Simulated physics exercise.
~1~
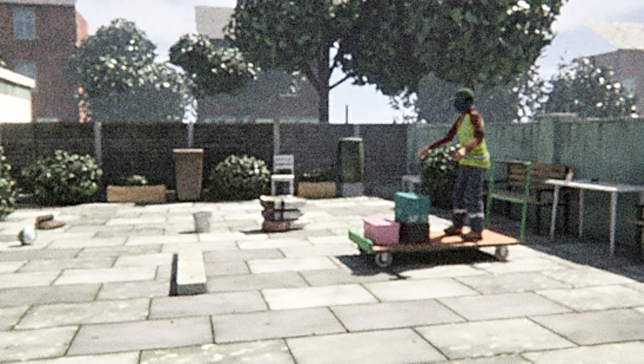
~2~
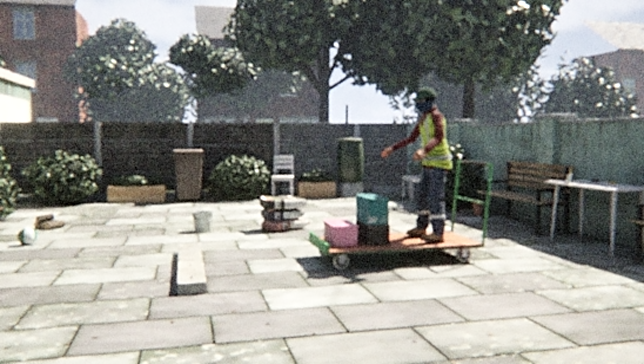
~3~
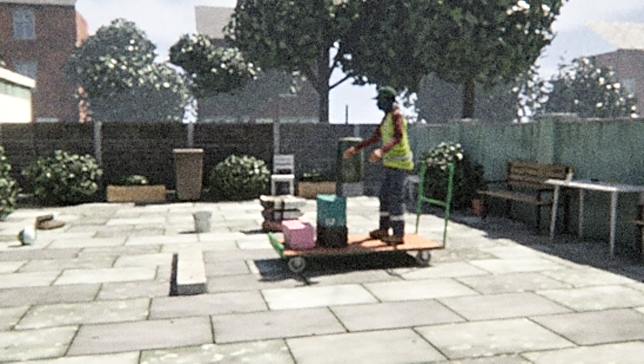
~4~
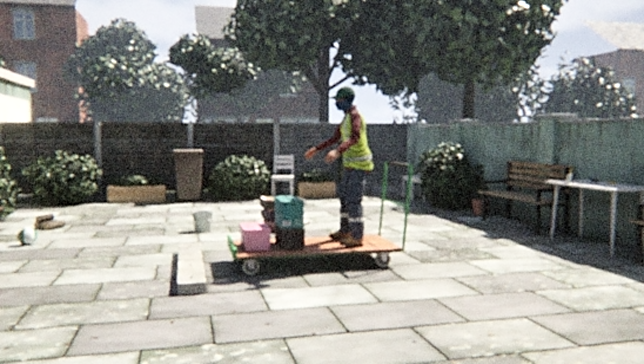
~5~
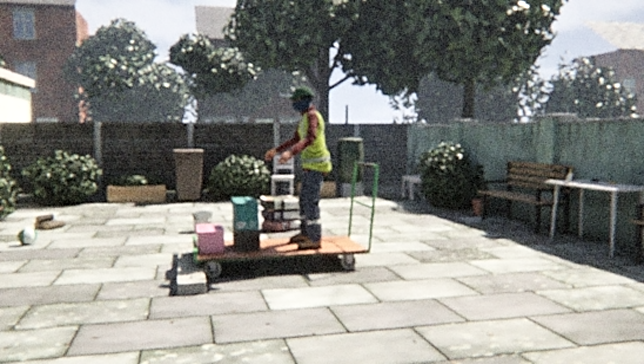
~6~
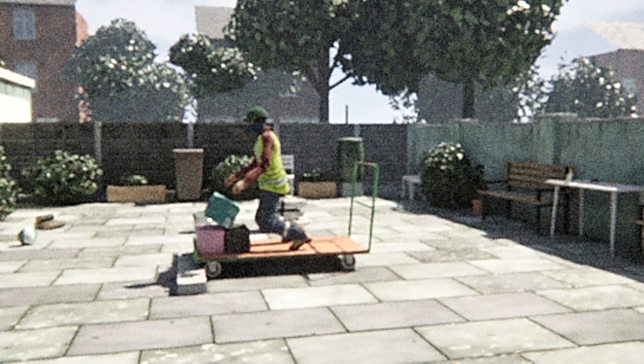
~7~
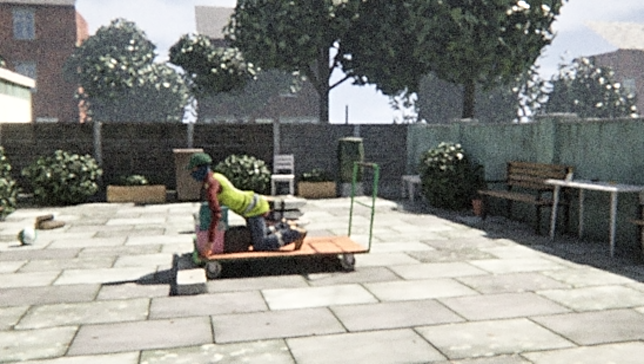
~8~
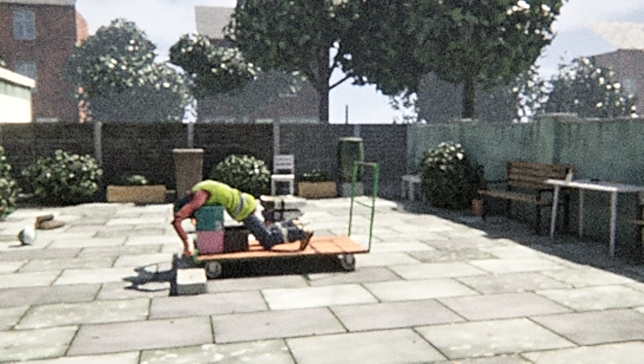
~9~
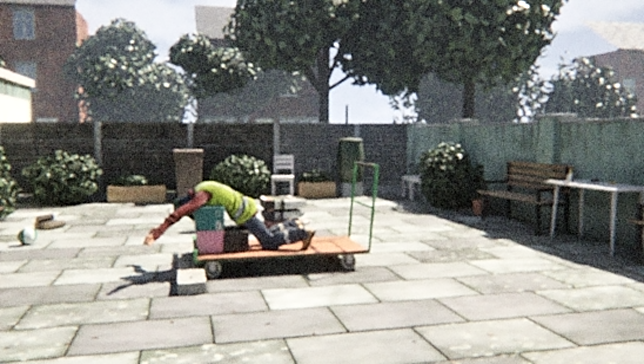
A standing figure rides a trolley left into a kerb and slumps forward over the boxes.
